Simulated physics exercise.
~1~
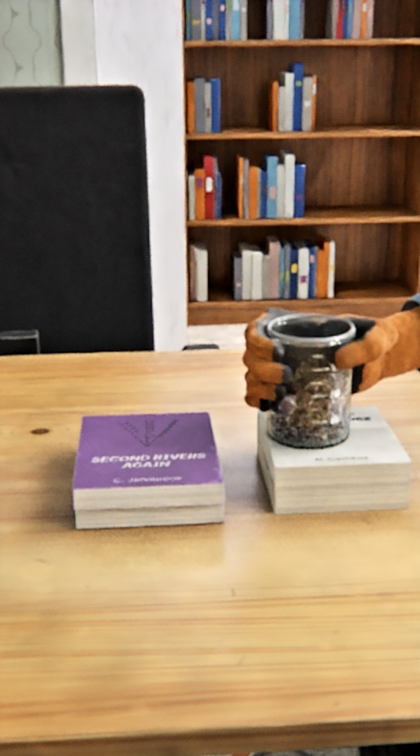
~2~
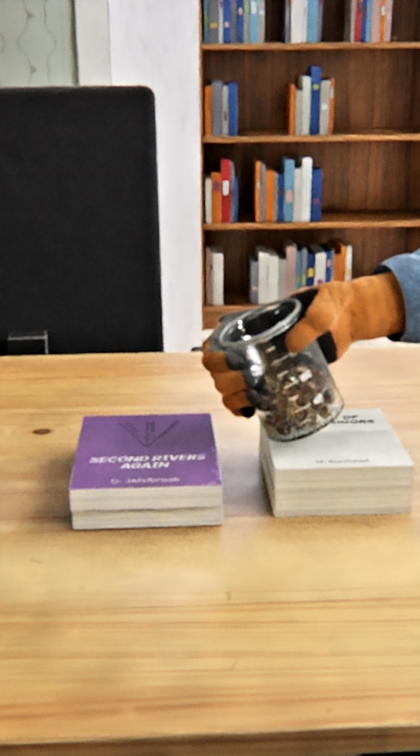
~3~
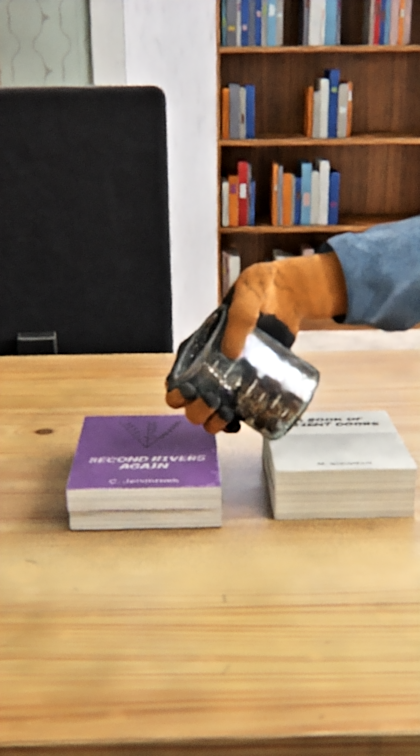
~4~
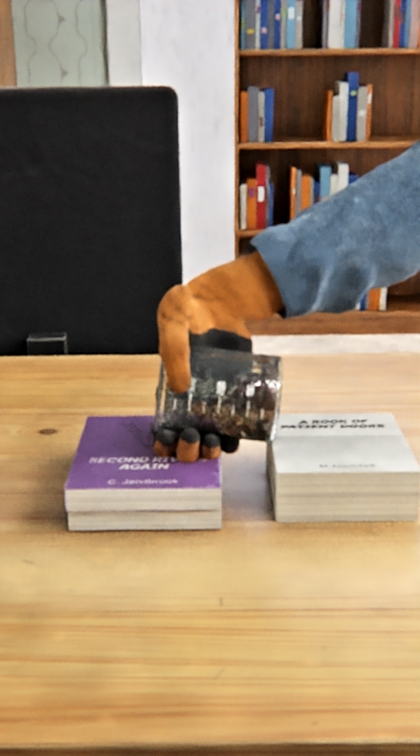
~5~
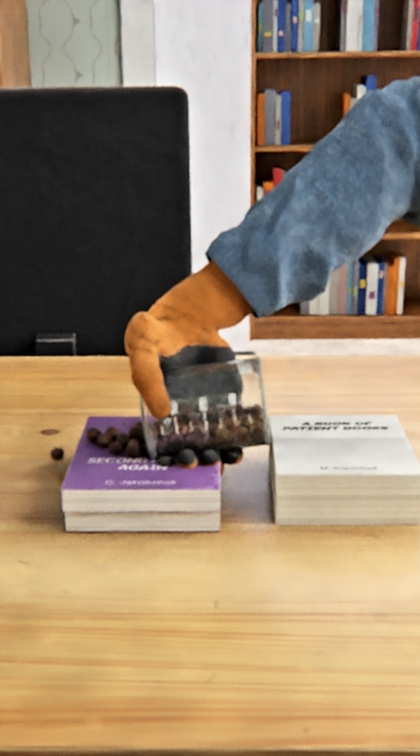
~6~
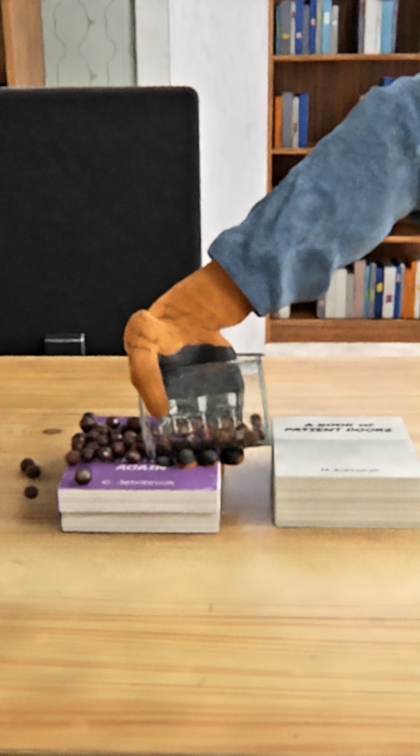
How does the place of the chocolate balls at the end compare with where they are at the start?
At the start they are all inside the upright beaker by the white book pile on the right. At the end they are farther left, with roughly half spilled out, mostly onto the purple book and a few on the table, and the rest still in the tipped beaker.
The clip opens on a gloved hand holding a clear beaker of dark chocolate balls upright by the white book pile on the right, with a purple-topped pile to the left. As the camera drifts slightly sideways, the hand moves the beaker left and leans it steadily over. The beaker reaches its side with everything still inside. It then comes to rest on the purple pile, and balls begin spilling over the rim onto the cover. By the end, roughly half are out, mostly on the purple book with a few on the table, while the hand still holds the beaker there.
